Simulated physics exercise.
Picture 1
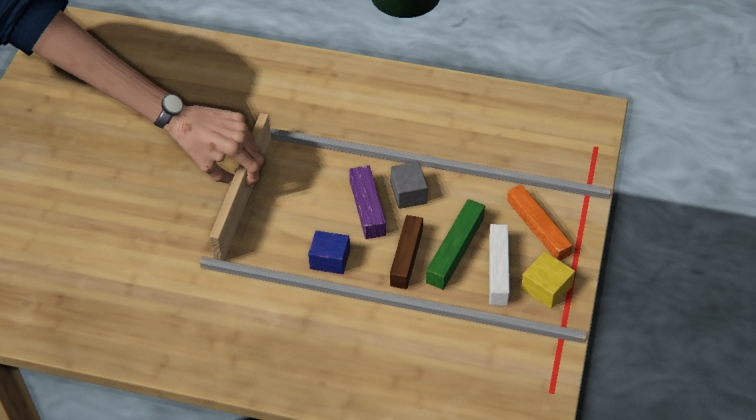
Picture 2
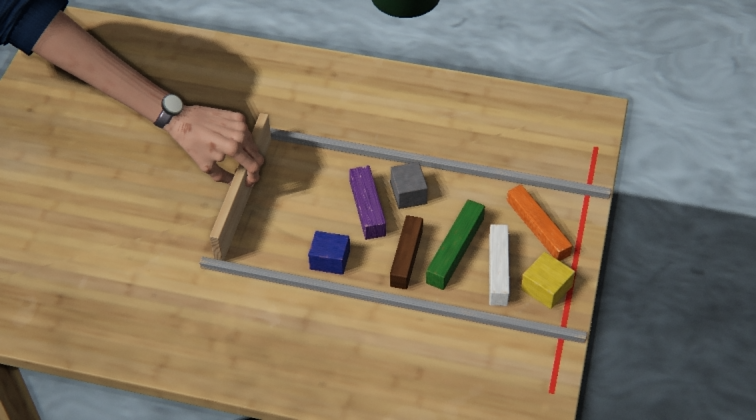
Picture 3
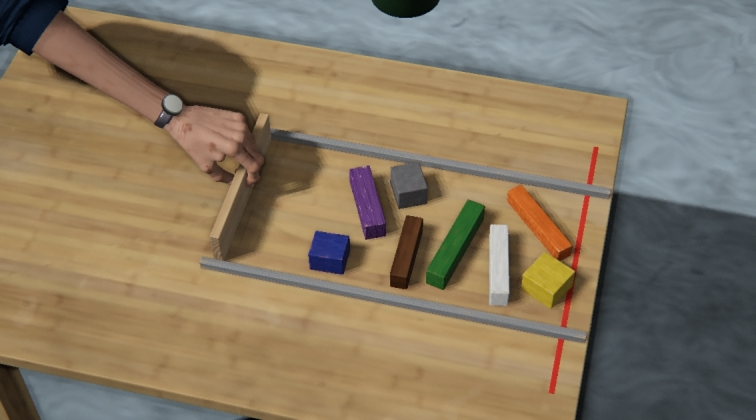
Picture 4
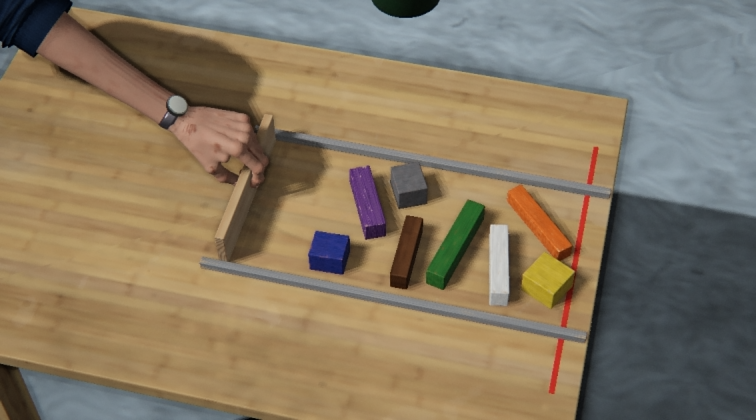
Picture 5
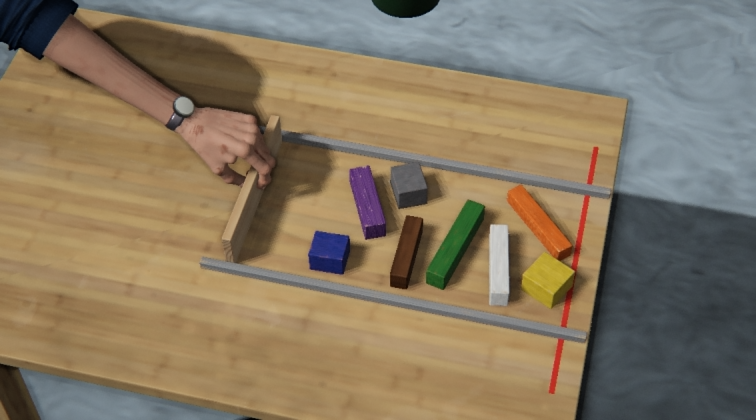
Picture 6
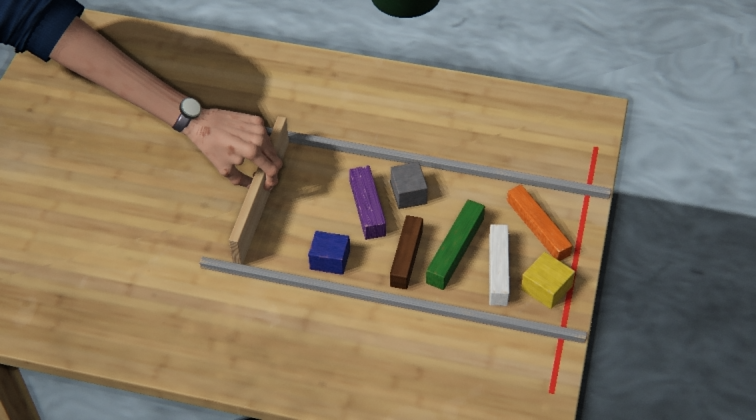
A hand holding still, then sliding a wooden board slightly right between two rails, with eight coloured blocks lying motionless ahead.
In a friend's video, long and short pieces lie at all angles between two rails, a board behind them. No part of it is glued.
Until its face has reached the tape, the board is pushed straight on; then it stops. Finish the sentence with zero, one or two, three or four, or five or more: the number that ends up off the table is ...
The number that ends up off the table is five or more.
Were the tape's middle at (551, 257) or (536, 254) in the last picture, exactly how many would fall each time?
Try by try, 4 and 3.
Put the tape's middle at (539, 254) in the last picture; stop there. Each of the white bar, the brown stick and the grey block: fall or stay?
The white bar is gone. The brown stick is still there. The grey block is still there.
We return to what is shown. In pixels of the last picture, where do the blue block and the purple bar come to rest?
They end up close to (586, 302) and (589, 245).
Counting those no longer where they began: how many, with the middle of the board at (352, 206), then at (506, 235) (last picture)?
So far 2, and 8 at the second.
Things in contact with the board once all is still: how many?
At rest, 2 are in contact.
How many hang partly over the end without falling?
Count of overhanging things: 1.
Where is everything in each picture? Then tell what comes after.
In the first picture, yellow block (548, 280); orange bar (539, 222); white bar (499, 264); board (242, 186); tape (576, 261).
In the second picture, orange bar (539, 222); blue block (329, 253).
In the third picture, white bar (499, 265); board (242, 186).
In the fourth picture, yellow block (548, 280); green bar (456, 244).
In the fifth picture, orange bar (539, 222); brown stick (407, 252).
In the sixth picture, yellow block (548, 280); orange bar (539, 222); white bar (499, 265); board (260, 189); tape (576, 261).
A little later, none off yet; yellow block at rest near (548, 280); orange bar at rest near (539, 222); white bar at rest near (499, 265).
When it is over, the number that fall off is five or more; down, grey block, brown stick, green bar, white bar, orange bar and yellow block.
